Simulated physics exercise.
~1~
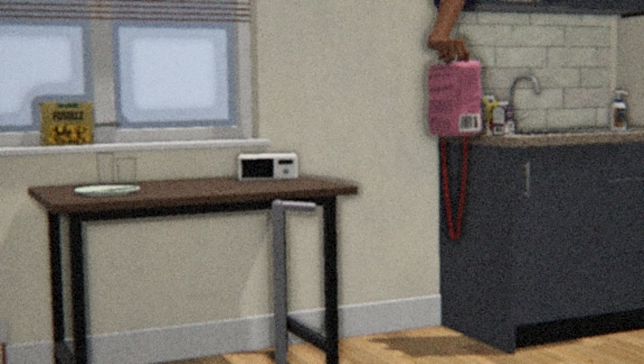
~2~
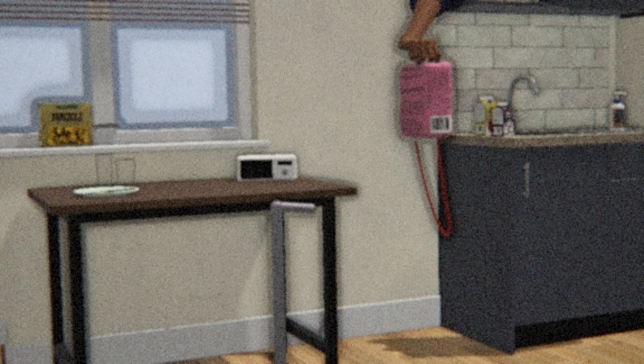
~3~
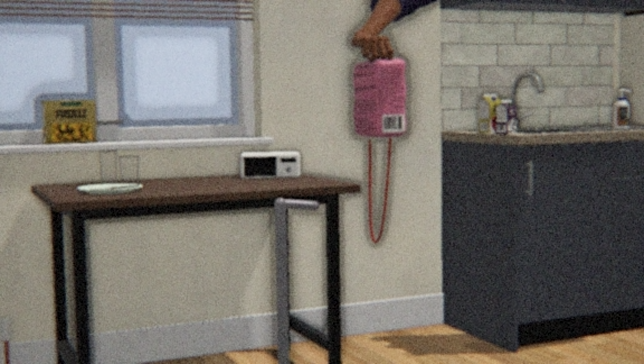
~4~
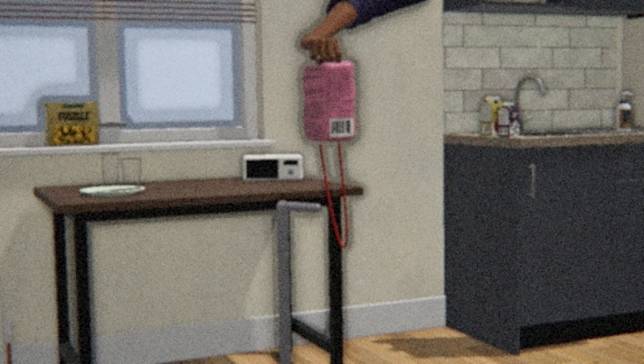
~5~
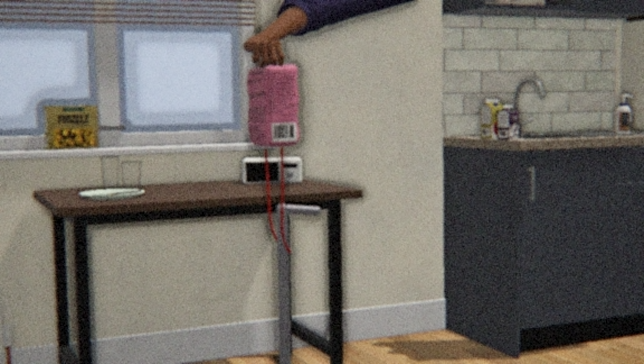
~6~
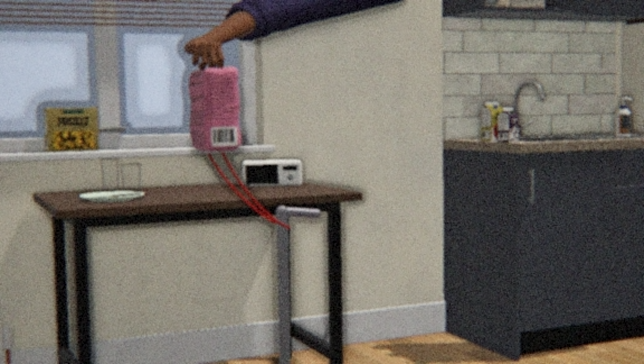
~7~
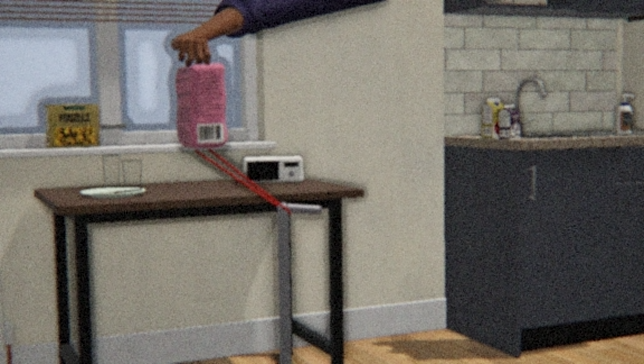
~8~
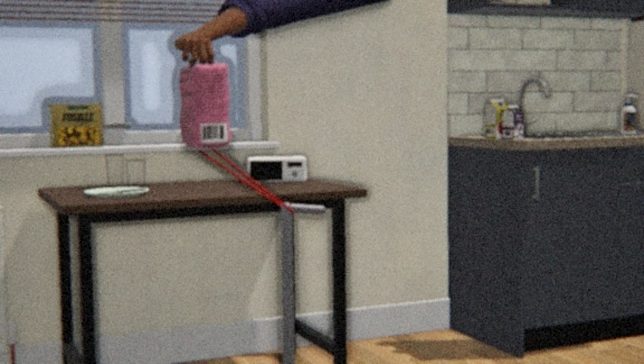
In the video, a hand carries an upright pink sack with a low-hanging red loop leftward from beside a kitchen counter, passing over a gray post with a bar at its top. The loop catches on the post and pulls tight, and the hand stops beyond it.
